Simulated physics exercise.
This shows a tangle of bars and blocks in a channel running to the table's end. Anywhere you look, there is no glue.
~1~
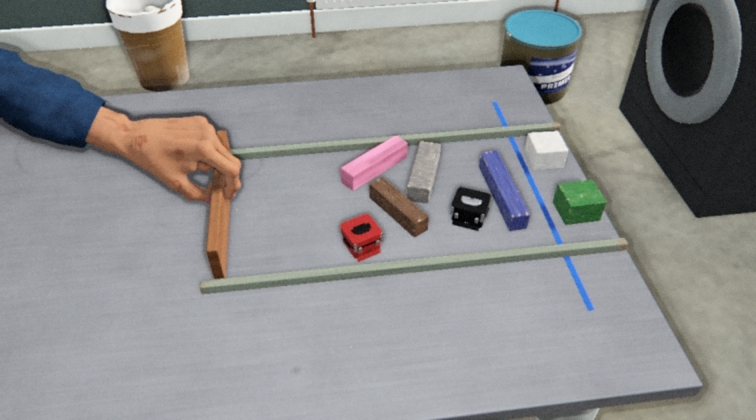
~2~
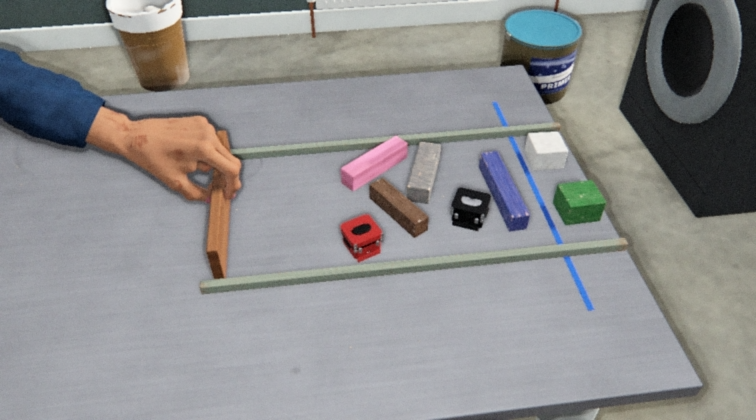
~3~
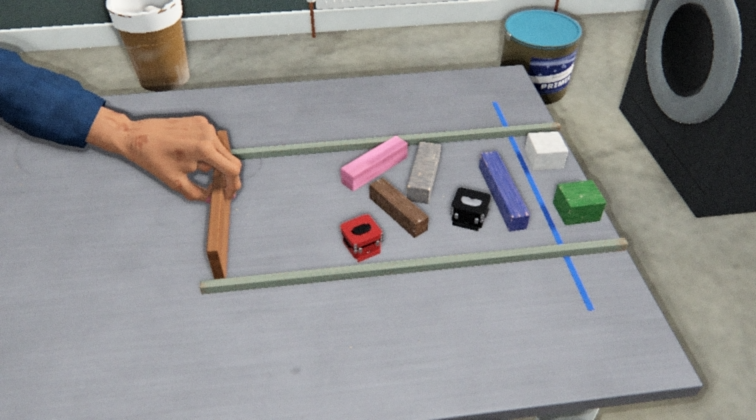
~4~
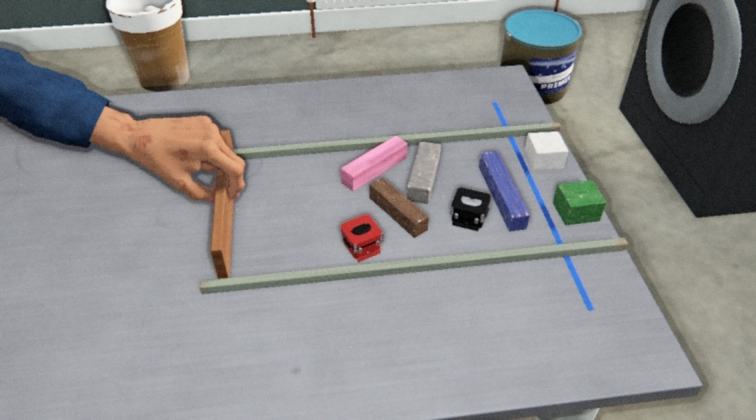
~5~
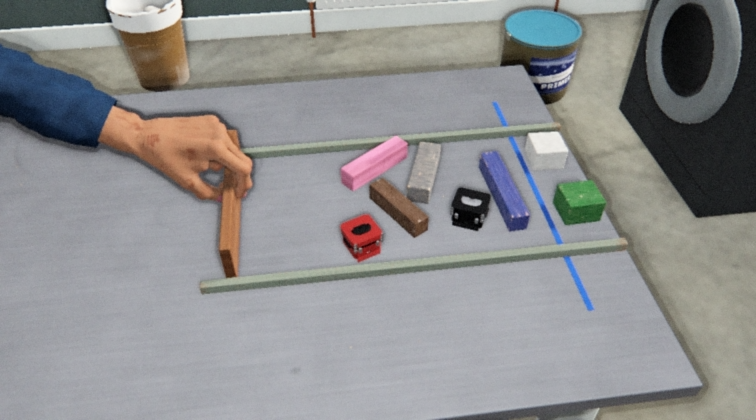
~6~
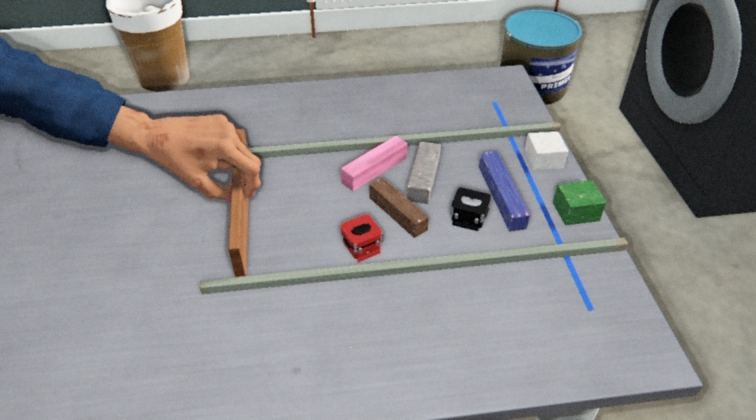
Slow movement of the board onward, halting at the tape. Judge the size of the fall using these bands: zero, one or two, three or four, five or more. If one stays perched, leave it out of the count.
I predict the tally of drops will be above two but under five.
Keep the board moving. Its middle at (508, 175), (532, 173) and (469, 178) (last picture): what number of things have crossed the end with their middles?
Place by place: 1, 3 and 0.
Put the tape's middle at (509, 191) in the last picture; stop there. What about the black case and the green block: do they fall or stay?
Well, the black case is left in place and the green block topples off.
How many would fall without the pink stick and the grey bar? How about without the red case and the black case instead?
That makes 1 fallen, then 2 fallen in the other try.
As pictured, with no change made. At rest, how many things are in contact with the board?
In total, 3.
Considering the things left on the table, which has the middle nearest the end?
Closest at the end: The black case.
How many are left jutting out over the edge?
1, I think.
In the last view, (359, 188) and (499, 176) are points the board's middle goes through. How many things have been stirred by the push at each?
Tally: 2; 8.
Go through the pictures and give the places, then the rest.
In the first frame, green block (579, 202); white block (546, 151); blue bar (503, 189); board (221, 201); tape (535, 188).
In the second frame, white block (546, 151); black case (470, 210).
In the third frame, blue bar (503, 190); board (221, 201).
In the fourth frame, green block (579, 203); brown bar (398, 207).
In the fifth frame, white block (546, 151); red case (361, 238).
In the sixth frame, green block (579, 203); white block (546, 151); blue bar (503, 190); board (240, 199); tape (535, 188).
A little later, none off yet; green block at rest near (579, 203); white block at rest near (546, 151); blue bar at rest near (503, 190).
When it is over, the number that fall off is three or four; down, blue bar, white block and green block.
